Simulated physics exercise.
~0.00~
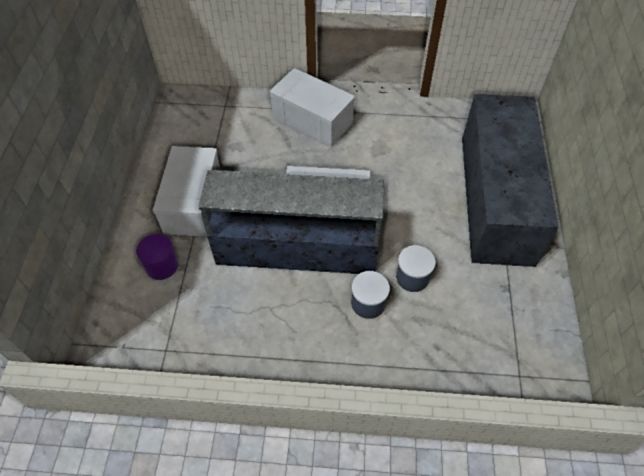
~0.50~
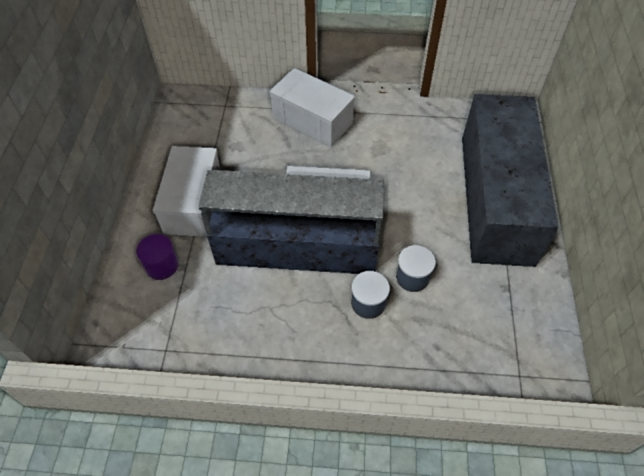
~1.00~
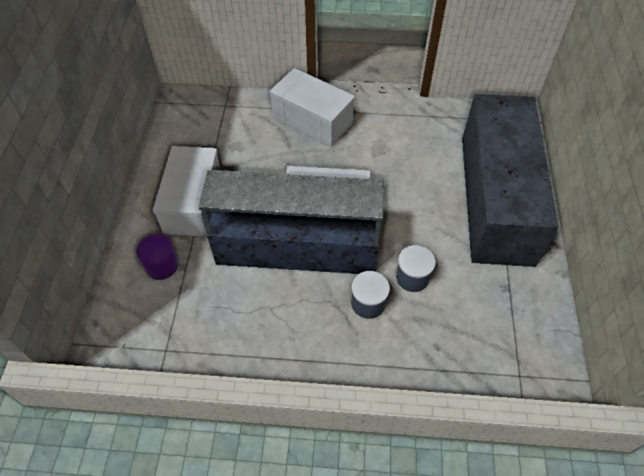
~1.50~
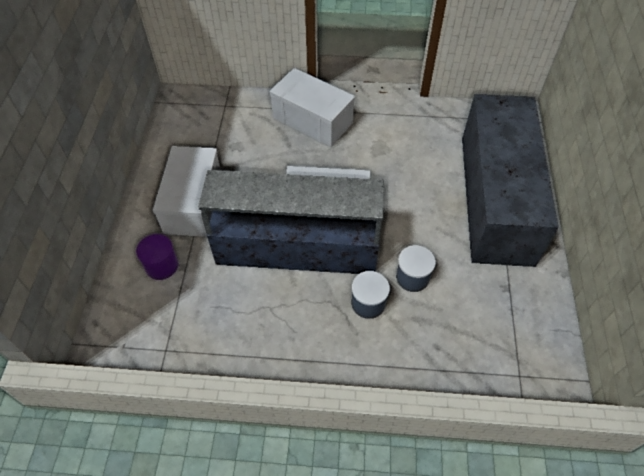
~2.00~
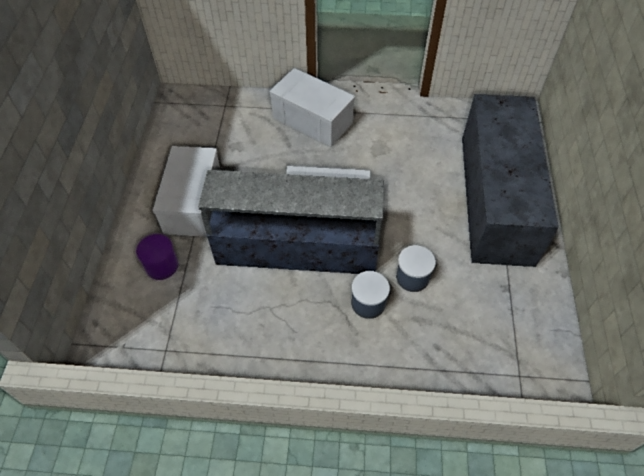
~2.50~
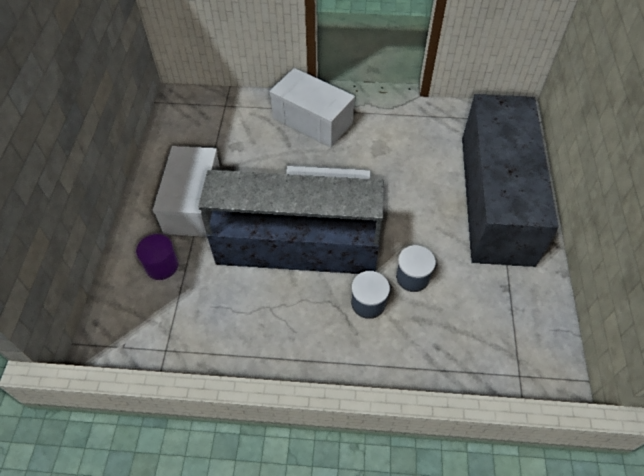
Ground-floor office seen from above, its furniture and purple pail staying still as the tiled ground outside turns from pale to green.
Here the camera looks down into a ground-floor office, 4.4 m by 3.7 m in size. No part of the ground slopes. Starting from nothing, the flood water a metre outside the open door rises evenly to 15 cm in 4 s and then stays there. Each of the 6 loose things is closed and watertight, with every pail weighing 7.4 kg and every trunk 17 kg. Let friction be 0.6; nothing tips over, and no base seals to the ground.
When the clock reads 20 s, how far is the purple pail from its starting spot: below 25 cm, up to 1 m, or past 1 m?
Up to 1 m.
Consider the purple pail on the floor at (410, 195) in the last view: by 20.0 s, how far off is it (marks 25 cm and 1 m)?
What happens is it gets pushed a long way.
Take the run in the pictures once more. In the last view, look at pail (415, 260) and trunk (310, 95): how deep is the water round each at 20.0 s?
About 10 and 8 cm.
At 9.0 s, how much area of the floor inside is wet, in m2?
Flooded: Near 13 m2.
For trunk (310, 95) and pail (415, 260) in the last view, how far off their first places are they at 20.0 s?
They sit 100 cm and 80 cm away, in the order given.
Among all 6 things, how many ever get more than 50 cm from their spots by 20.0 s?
My count gives 6.
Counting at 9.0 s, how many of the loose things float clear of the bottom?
At that time, 1.
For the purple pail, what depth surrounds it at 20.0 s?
Roughly 10 cm at that moment.
After 4.0 s the purple pail is near (154, 249), 0.0 m from its start, aground; 0 afloat.
After 9.0 s the purple pail is near (154, 249), 0.0 m from its start, aground; 1 afloat.
After 16.0 s the purple pail is near (160, 250), 0.1 m from its start, aground; 3 afloat.
After 20.0 s the purple pail is near (171, 202), 0.5 m from its start, afloat; 6 afloat.
